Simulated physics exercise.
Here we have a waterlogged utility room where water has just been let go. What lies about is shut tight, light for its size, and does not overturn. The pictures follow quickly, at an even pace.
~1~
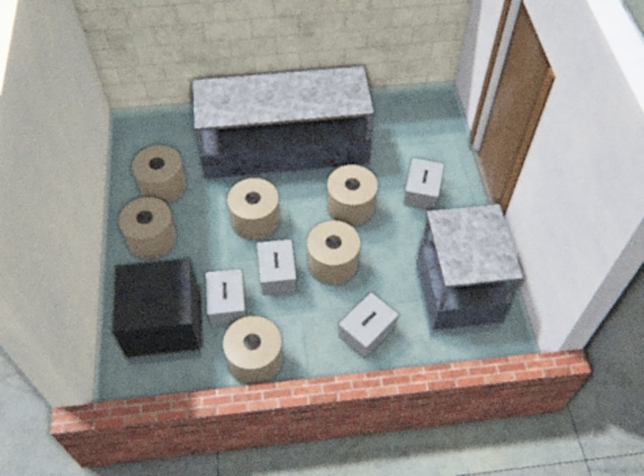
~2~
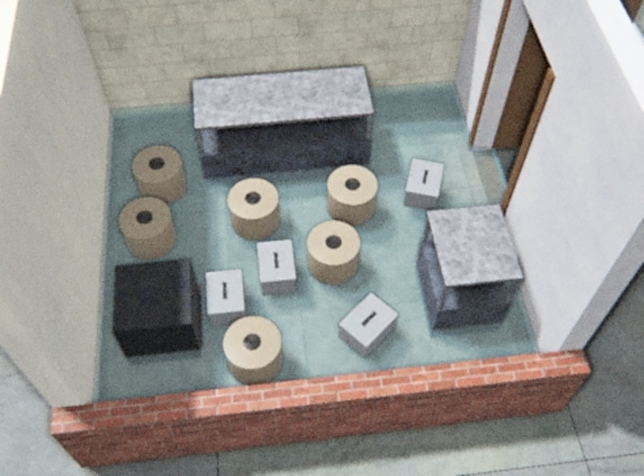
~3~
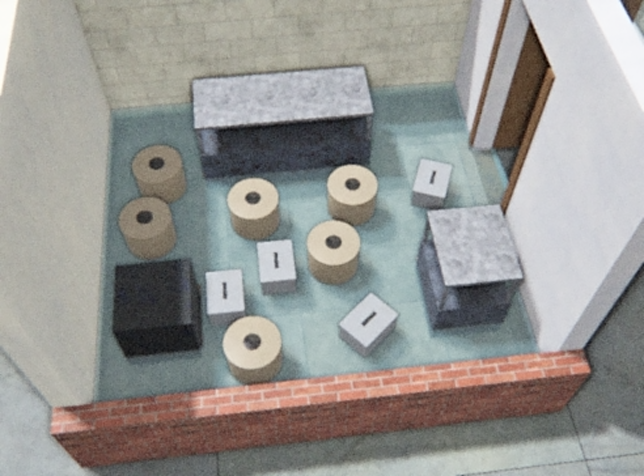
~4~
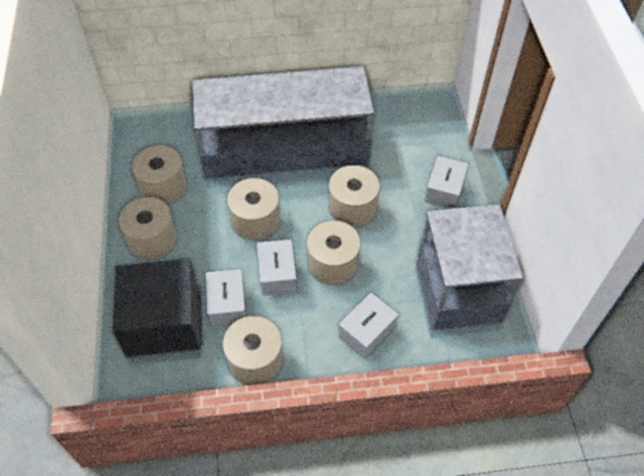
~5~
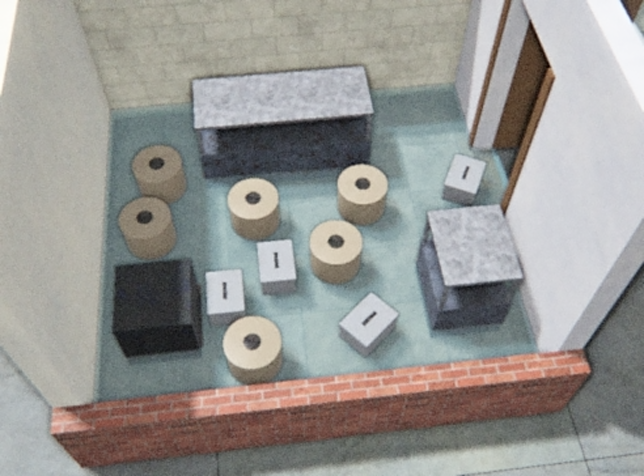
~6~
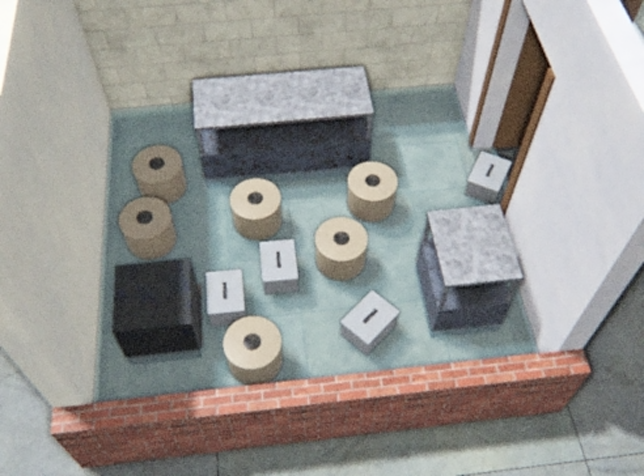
A brown door opens, then a pale box drifts right and nearby tan tubs follow slightly.
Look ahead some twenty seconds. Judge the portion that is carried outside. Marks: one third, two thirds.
Share: From one to two thirds.
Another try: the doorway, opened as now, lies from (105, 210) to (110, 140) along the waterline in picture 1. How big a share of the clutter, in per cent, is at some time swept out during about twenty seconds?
Close to 70 %.
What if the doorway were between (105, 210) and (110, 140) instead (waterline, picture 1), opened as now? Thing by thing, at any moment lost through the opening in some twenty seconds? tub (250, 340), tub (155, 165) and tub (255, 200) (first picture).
One after the other: Left behind, gone, through.
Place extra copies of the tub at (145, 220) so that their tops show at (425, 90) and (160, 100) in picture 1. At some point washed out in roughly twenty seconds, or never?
In turn: Through, still in.
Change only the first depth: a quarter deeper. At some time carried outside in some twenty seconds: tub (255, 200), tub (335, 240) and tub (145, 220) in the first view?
One after the other: Carried outside, yes, still in.
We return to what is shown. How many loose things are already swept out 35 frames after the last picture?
It comes to 6.
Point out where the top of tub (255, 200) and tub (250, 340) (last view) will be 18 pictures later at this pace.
Close to (373, 168) and (300, 320).
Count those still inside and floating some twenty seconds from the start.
4 of them.
A moment on, 1 of 10 are out; 9 afloat.
Next, 3 of 10 are out; 7 afloat.
Later, 6 of 10 are out; 4 afloat.
In the end, 6 of 10 are out; 4 afloat.
